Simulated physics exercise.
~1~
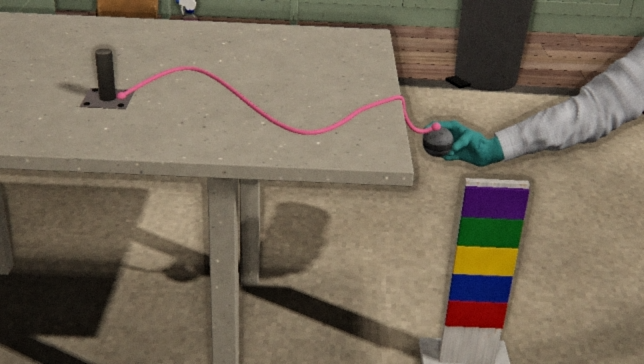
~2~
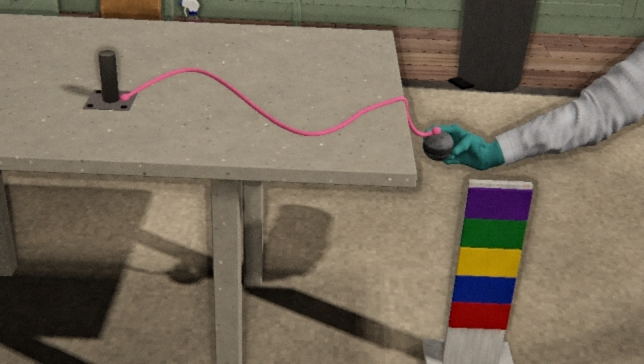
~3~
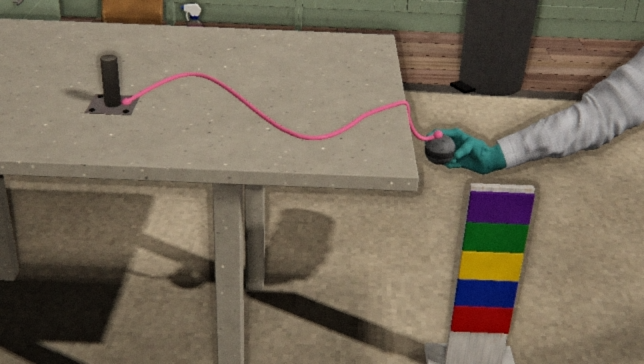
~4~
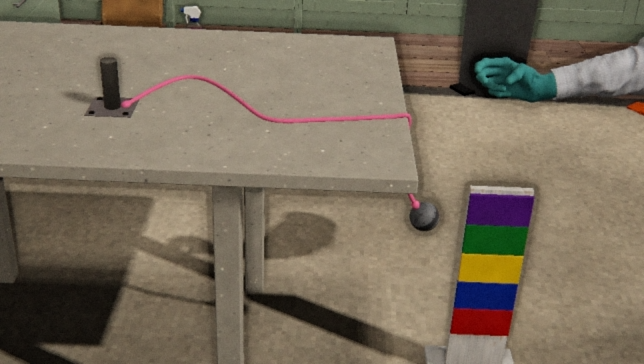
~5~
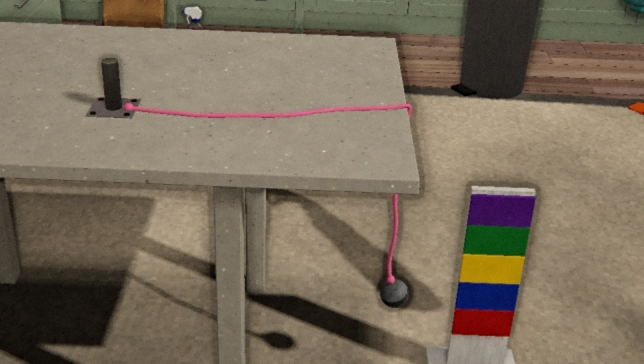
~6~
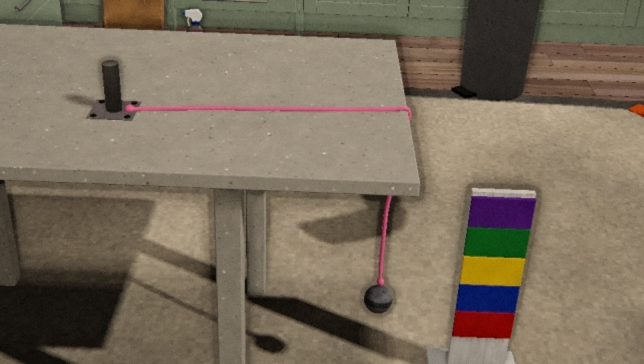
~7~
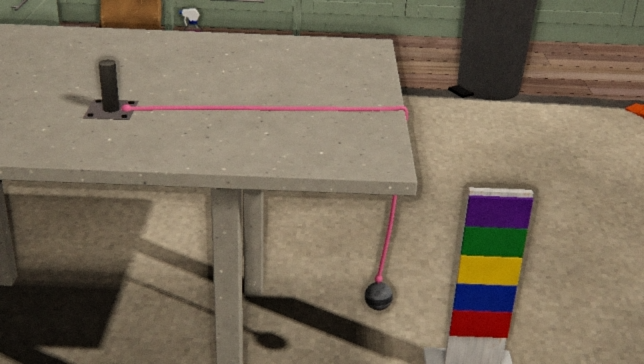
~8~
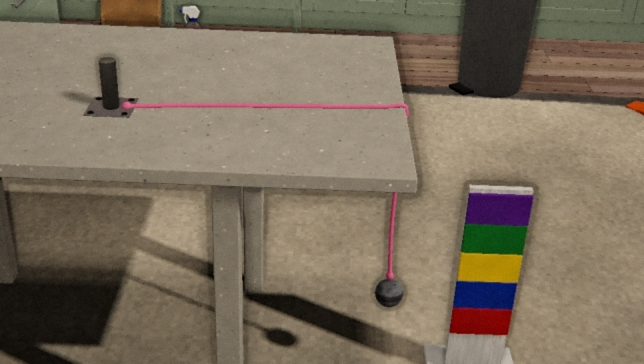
Grey ball on pink cord dropping from a gloved hand beside a table, swinging slightly and hanging level with the blue band.
